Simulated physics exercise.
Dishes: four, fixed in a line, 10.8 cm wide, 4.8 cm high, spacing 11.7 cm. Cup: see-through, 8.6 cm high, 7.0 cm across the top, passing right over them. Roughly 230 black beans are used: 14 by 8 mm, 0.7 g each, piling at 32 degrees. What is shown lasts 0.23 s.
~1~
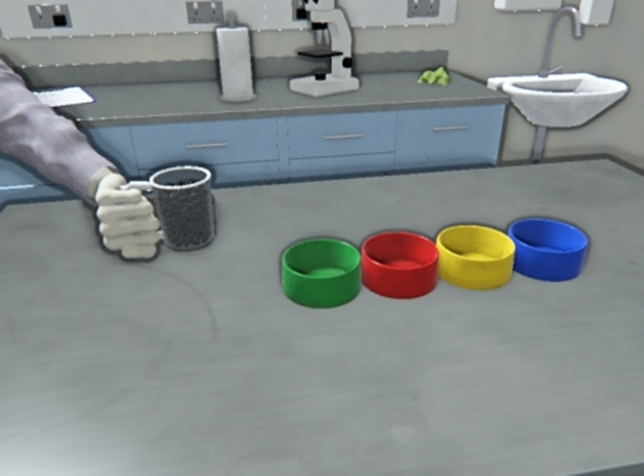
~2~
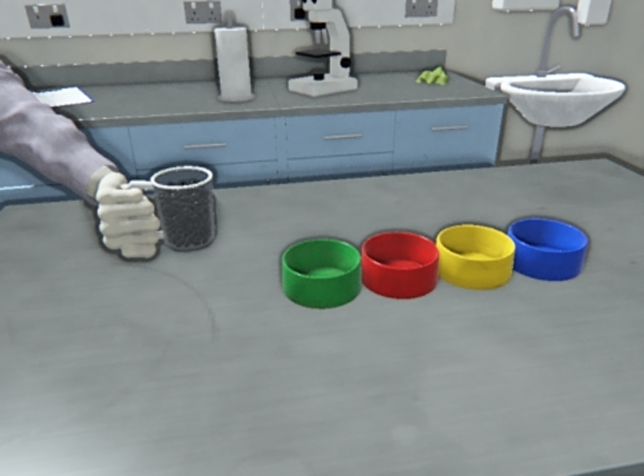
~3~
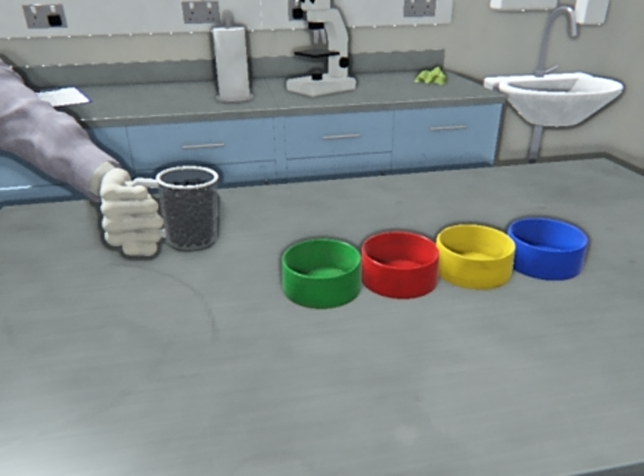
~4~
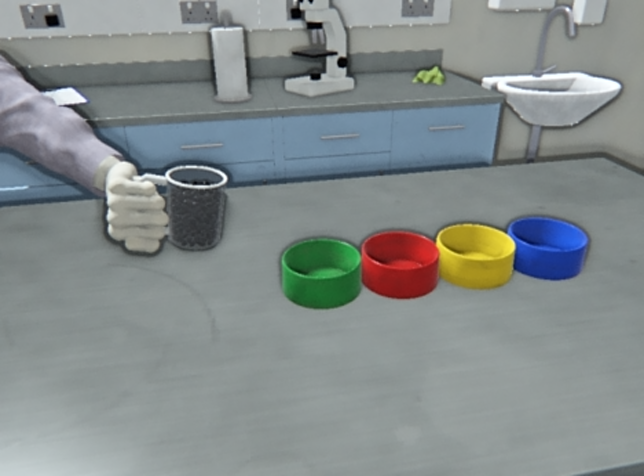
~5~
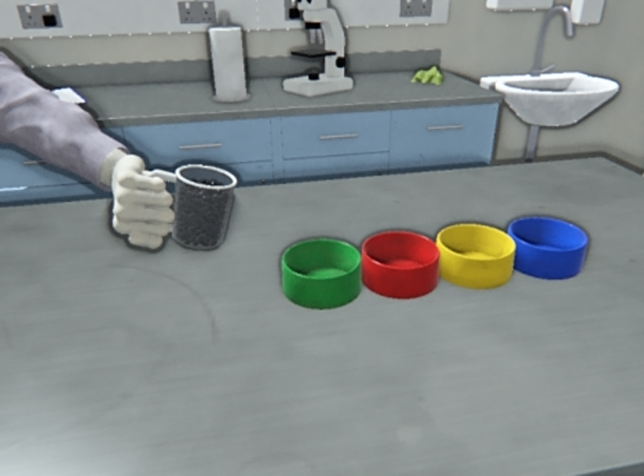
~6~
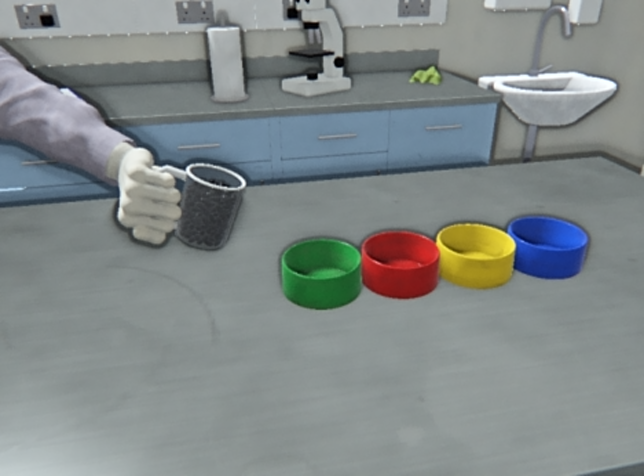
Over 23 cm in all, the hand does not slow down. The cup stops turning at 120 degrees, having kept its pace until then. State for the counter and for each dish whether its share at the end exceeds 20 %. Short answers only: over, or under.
My prediction: Red: Gets more than a fifth. Blue: Gets a fifth at most. Green: Gets a fifth at most. Yellow: Gets a fifth at most. Counter: Gets a fifth at most.
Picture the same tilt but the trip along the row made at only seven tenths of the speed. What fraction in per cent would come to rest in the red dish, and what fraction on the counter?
Shares: Red 0, counter 10.
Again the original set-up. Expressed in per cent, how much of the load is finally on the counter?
Estimate: Close to 10 %.
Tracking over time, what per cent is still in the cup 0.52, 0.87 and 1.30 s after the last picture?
Approx. 100 / 65 / 0 percent.
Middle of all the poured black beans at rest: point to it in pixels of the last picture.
Near (398, 268).
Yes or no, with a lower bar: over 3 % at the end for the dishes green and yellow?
So green is a pass and yellow is a miss.
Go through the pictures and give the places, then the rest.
The first picture shows cup at (185, 209), tilt 0 degrees, lip at (209, 176), moved 0.0 cm; middle of the pieces at (185, 213); green dish at (322, 258); red dish at (400, 250); yellow dish at (476, 242); blue dish at (547, 235).
The second picture shows cup at (186, 209), tilt 1 degrees, lip at (211, 176), moved 0.2 cm; middle of the pieces at (186, 213).
The third picture shows cup at (190, 209), tilt 4 degrees, lip at (217, 177), moved 0.7 cm; middle of the pieces at (189, 213).
The fourth picture shows cup at (196, 209), tilt 9 degrees, lip at (226, 179), moved 1.4 cm; middle of the pieces at (195, 213).
The fifth picture shows cup at (202, 209), tilt 15 degrees, lip at (235, 181), moved 2.3 cm; middle of the pieces at (201, 212).
The sixth picture shows cup at (208, 208), tilt 20 degrees, lip at (244, 184), moved 3.1 cm; middle of the pieces at (207, 212); green dish at (322, 258); red dish at (401, 249); yellow dish at (476, 241); blue dish at (547, 233).
Then, 0.52 s after the last picture, tilt 80 degrees; cup holds 100 %.
Then, 0.87 s after the last picture, tilt 117 degrees; cup holds 65 %, red 10 %, green 15 %.
Then, 1.30 s after the last picture, tilt 120 degrees; cup holds 0 %, red 80 %, green 10 %.
In the end, red 80 %, blue 0 %, green 10 %, yellow 0 %, counter 10 %.
